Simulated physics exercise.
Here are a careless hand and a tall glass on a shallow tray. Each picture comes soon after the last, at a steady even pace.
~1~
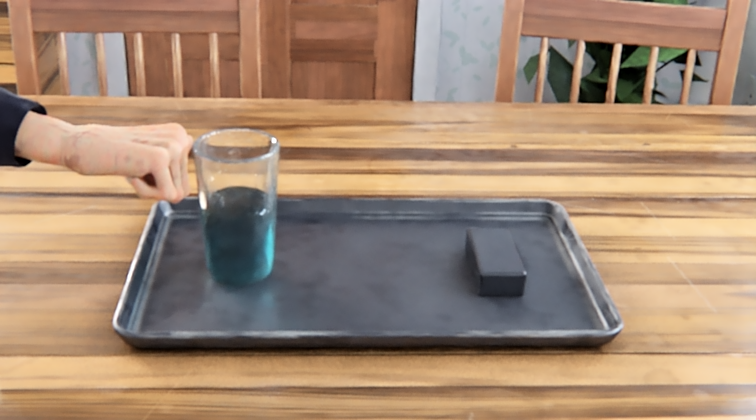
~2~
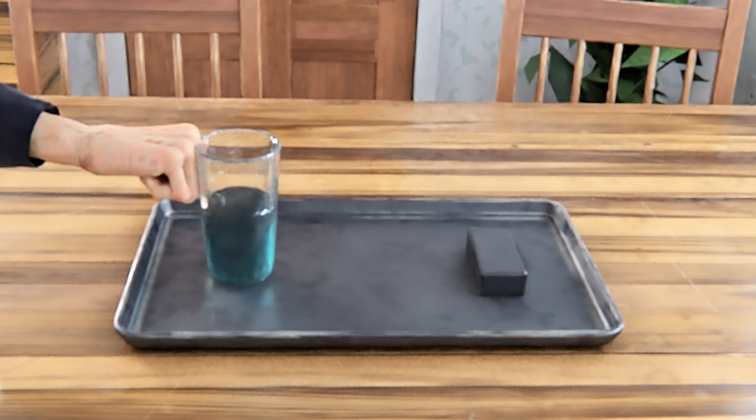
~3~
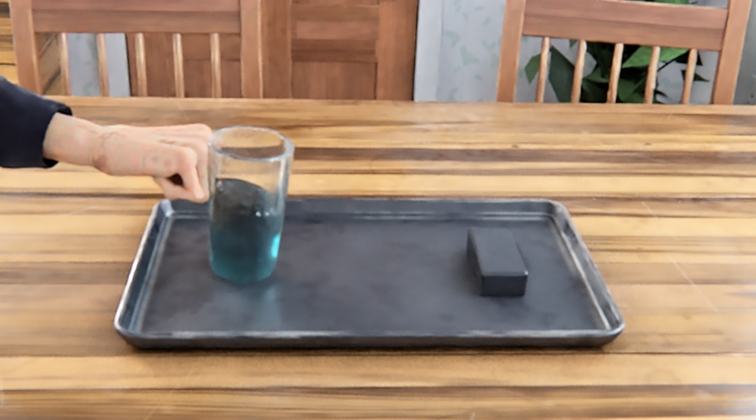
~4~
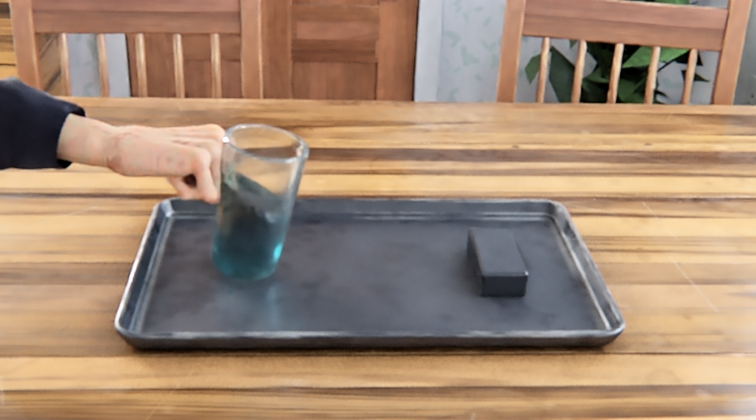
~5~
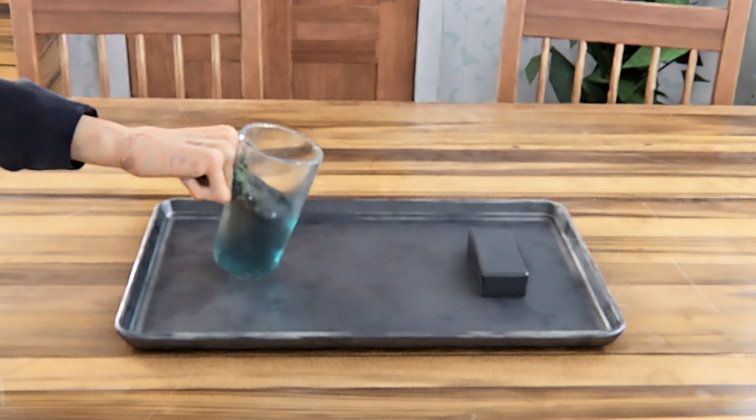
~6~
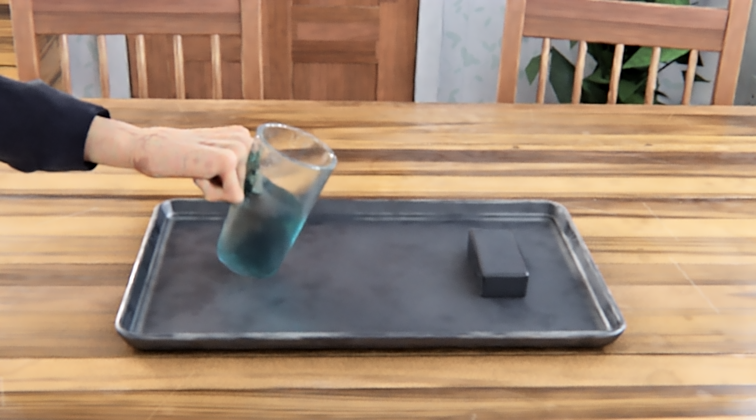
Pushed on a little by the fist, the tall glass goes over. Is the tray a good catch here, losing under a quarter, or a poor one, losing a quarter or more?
A good catch.
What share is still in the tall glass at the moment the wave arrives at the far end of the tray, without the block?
50 in a hundred, roughly.
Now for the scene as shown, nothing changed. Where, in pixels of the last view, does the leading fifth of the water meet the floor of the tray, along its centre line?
Landing point, centre line: Approx. (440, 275).
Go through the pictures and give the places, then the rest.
In the first frame, it leans 0°; its right rim is at (277, 147); the water meets the walls at (204, 196) and (272, 197); the tray's far rim is at (588, 260); a block is fixed to the tray further along.
In the second frame, it leans 0°; its right rim is at (278, 147); the water meets the walls at (205, 196) and (273, 196).
In the third frame, it leans 5°; its right rim is at (292, 149); the water meets the walls at (214, 178) and (275, 197).
In the fourth frame, it leans 11°; its right rim is at (306, 152); the water meets the walls at (225, 161) and (285, 203).
In the fifth frame, it leans 17°; its right rim is at (320, 156); the water meets the walls at (235, 177) and (296, 206).
In the sixth frame, it leans 23°; its right rim is at (334, 162); the water meets the walls at (238, 194) and (306, 204).
A moment on, the tall glass is falling and 100 per cent is in the glass, 0 on the tray and 0 above or beyond its rim.
Next, the tall glass lies on its side and 71 per cent is in the glass, 18 on the tray and 10 above or beyond its rim.
Then the tall glass lies on its side and 35 per cent is in the glass, 42 on the tray and 23 above or beyond its rim.
Later the tall glass lies on its side and 19 per cent is in the glass, 70 on the tray and 11 above or beyond its rim.
At rest 89 per cent is held by tray and glass, 11 is off the tray.
